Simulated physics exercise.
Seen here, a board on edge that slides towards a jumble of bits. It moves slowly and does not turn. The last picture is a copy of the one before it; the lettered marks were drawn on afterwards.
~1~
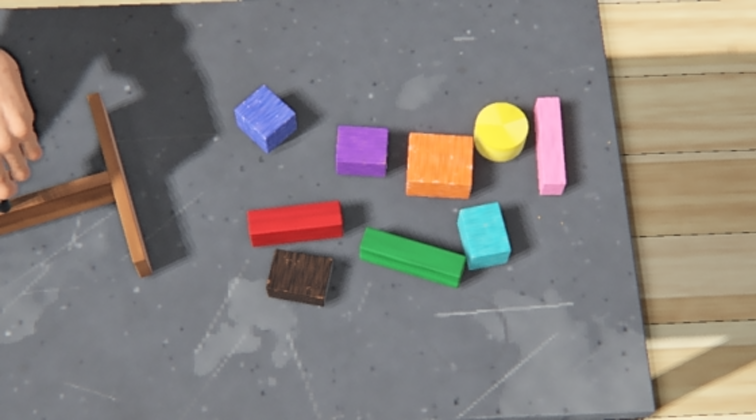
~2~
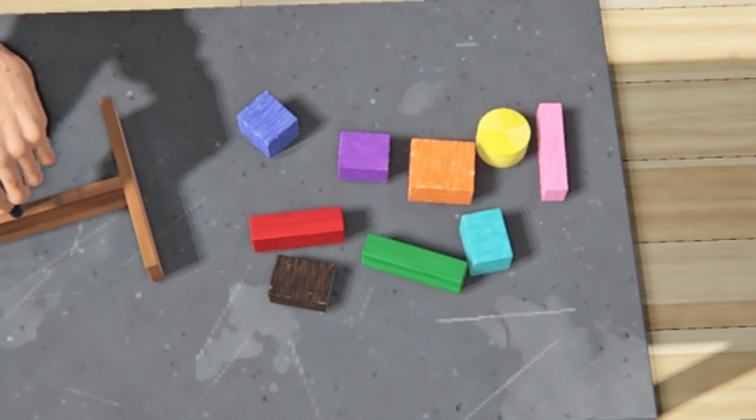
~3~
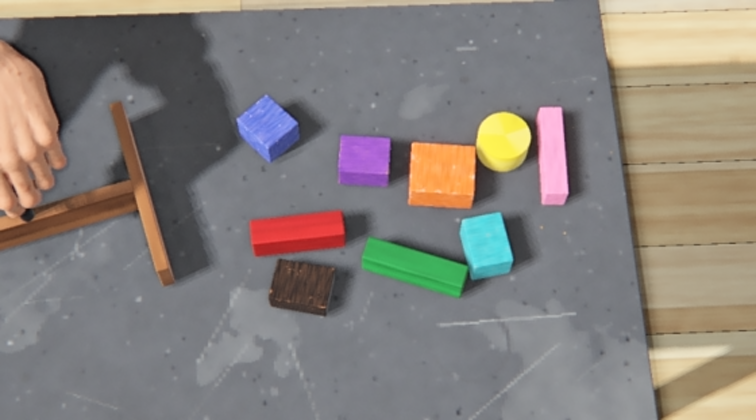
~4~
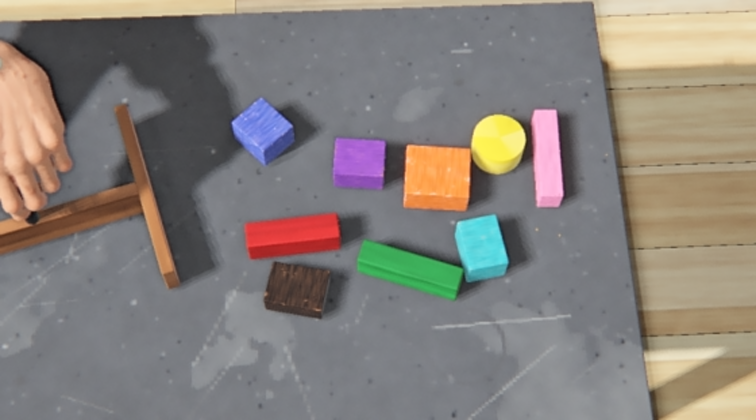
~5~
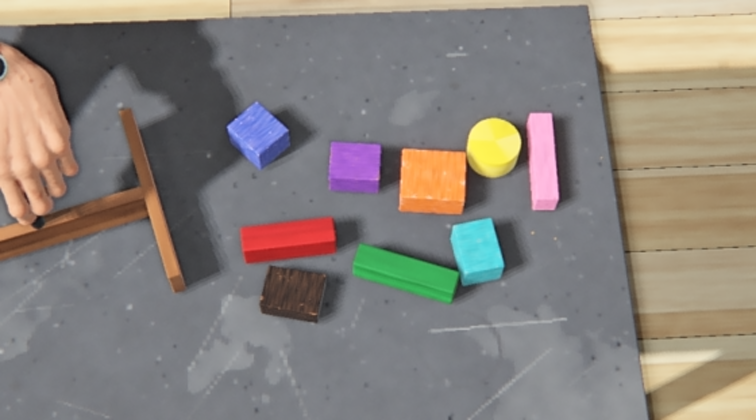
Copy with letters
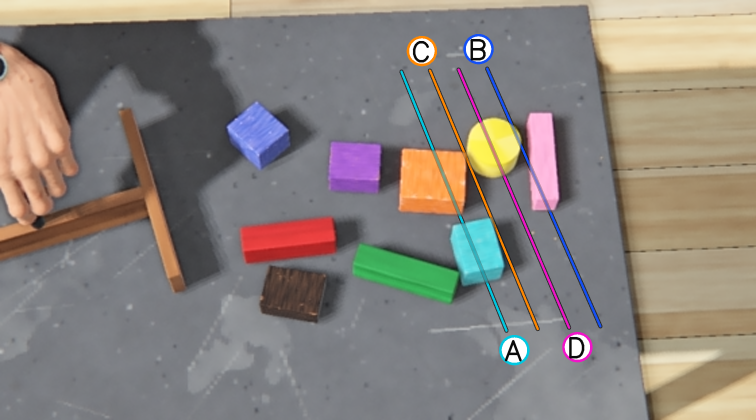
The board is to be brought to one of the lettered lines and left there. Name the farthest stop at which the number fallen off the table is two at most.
Stop at B.
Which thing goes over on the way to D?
It is the pink bar.
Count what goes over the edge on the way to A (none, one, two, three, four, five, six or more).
By then, none.
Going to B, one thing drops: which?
The pink bar goes over.
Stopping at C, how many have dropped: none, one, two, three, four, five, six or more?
In all, none.
On the marked copy, A at (452, 195); B at (541, 191); C at (482, 194); D at (511, 192).
With B. Early on, board (291, 184); black block (334, 308); blue block (297, 132).
Further on, board (431, 178); pink bar (547, 161); yellow tin (512, 117).
At the end, board (542, 174); pink bar over the edge; turquoise block (626, 270); one fallen.
As for the rest, A is within the limit but short; C is within the limit but short; D is within the limit but short.
